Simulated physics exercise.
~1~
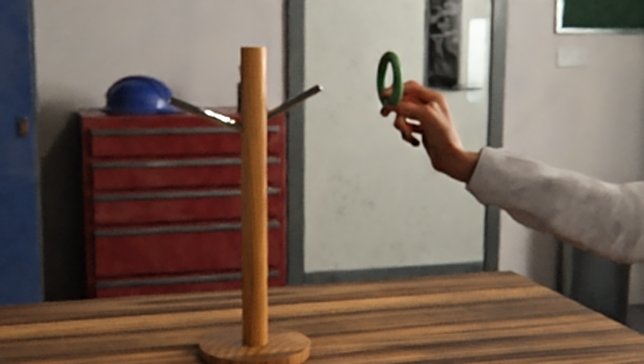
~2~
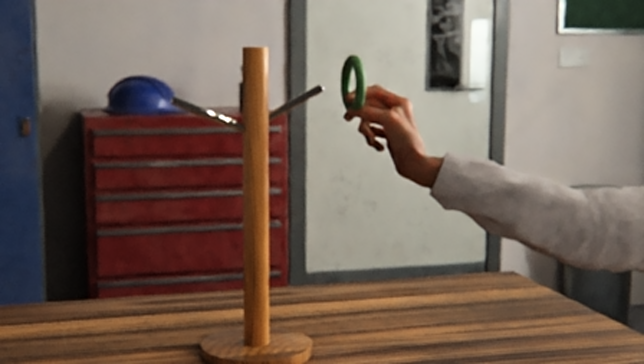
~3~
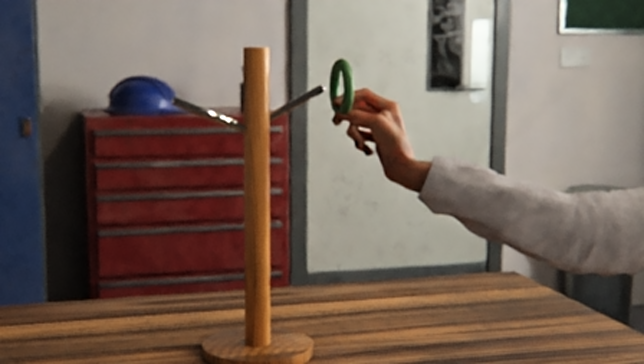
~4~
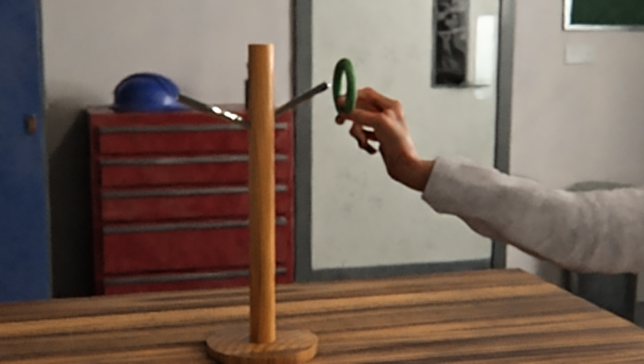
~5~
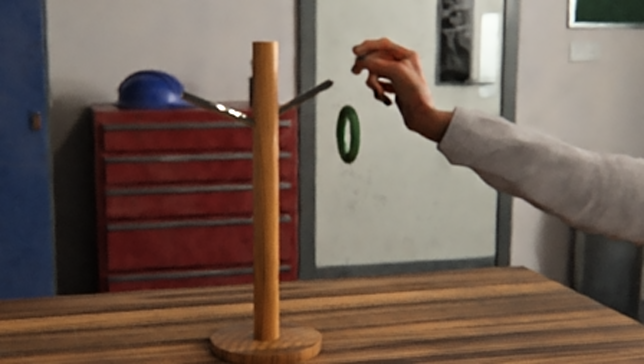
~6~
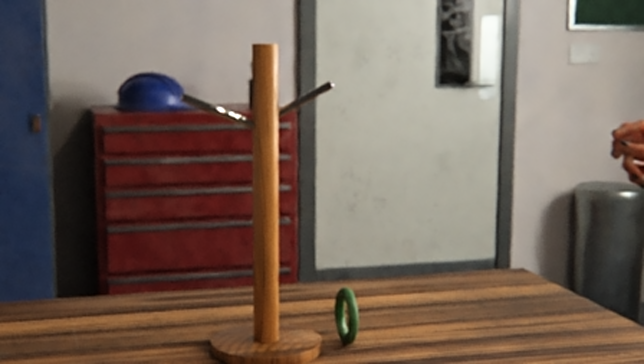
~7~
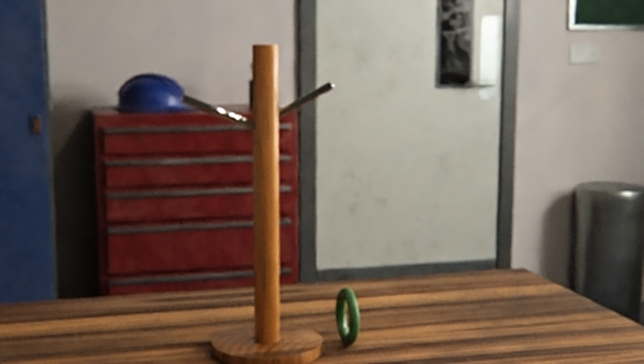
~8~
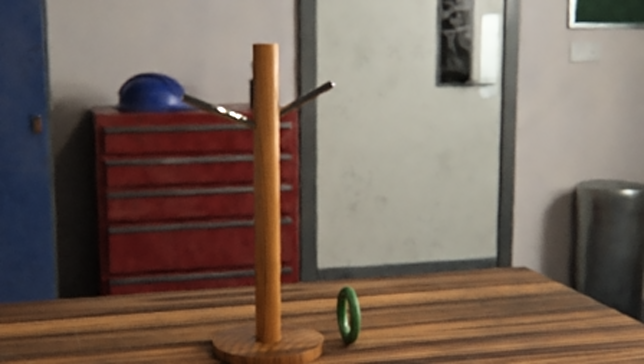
The footage shows a hand moving a green ring left toward a metal peg on a wooden stand, then letting go and drawing back. The ring drops beside the stand and ends standing upright on the striped wooden table, with the peg still empty.
